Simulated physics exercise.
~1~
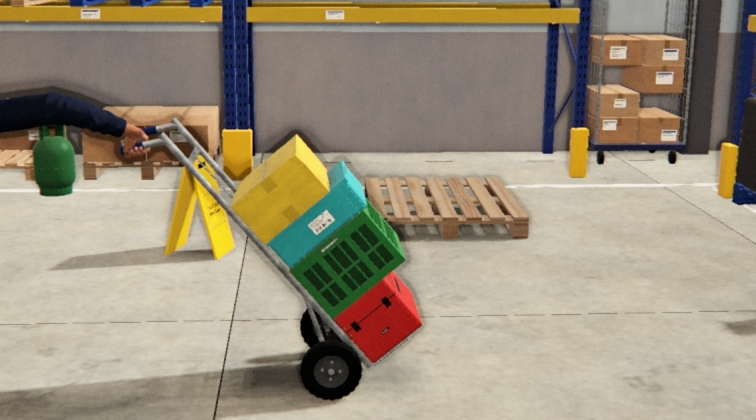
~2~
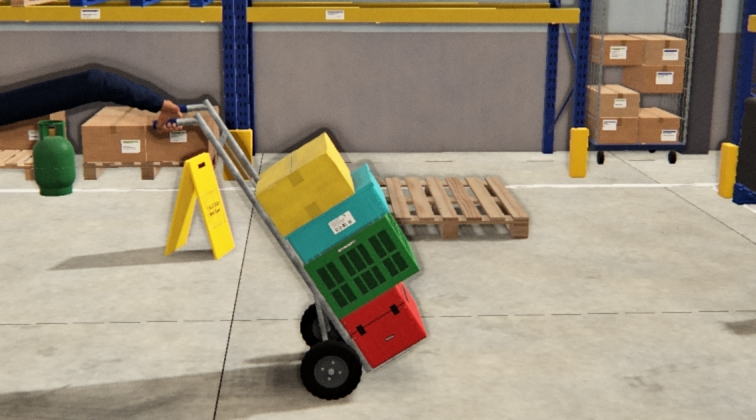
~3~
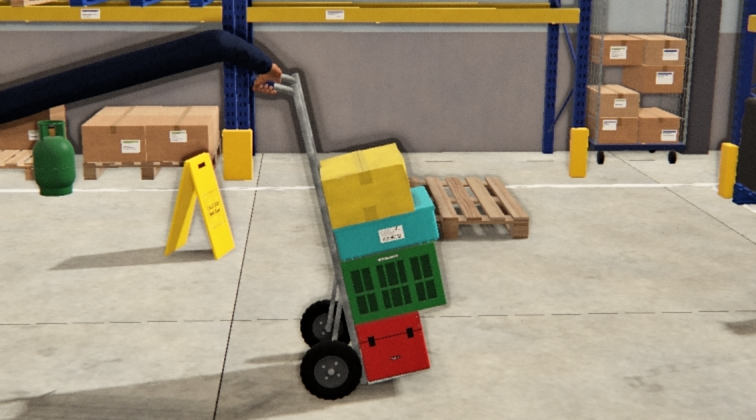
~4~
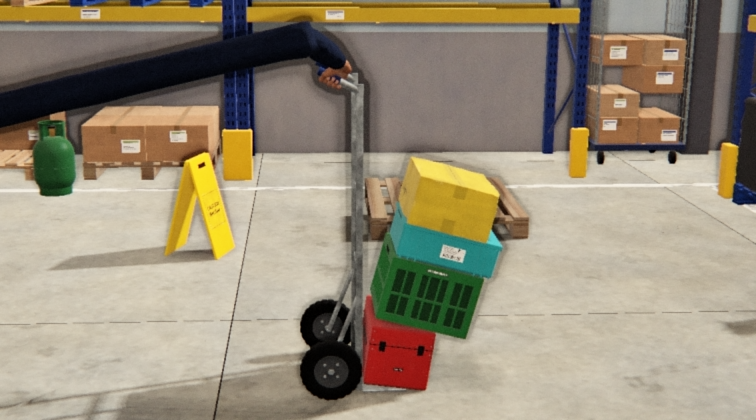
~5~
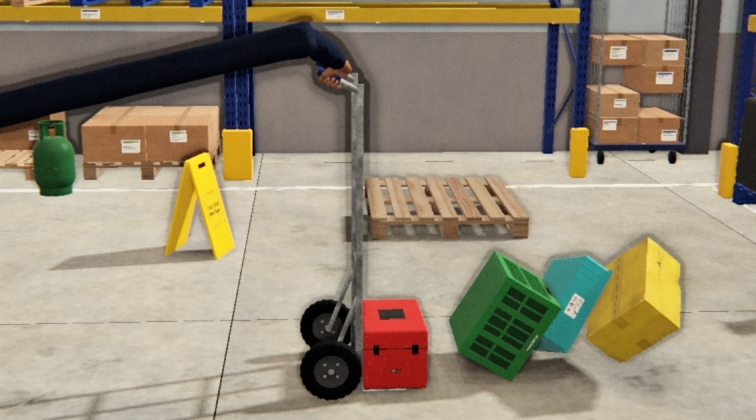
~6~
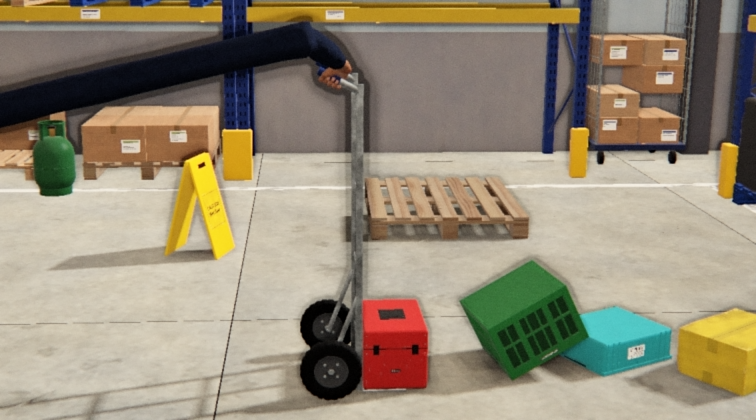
In a warehouse, a hand swings a tilted two-wheeled hand truck upright, and its stack leans away to the right. The yellow box, turquoise tote and green crate topple off and tumble onto the floor, while the red toolbox stays at the base of the upright, still-held truck.
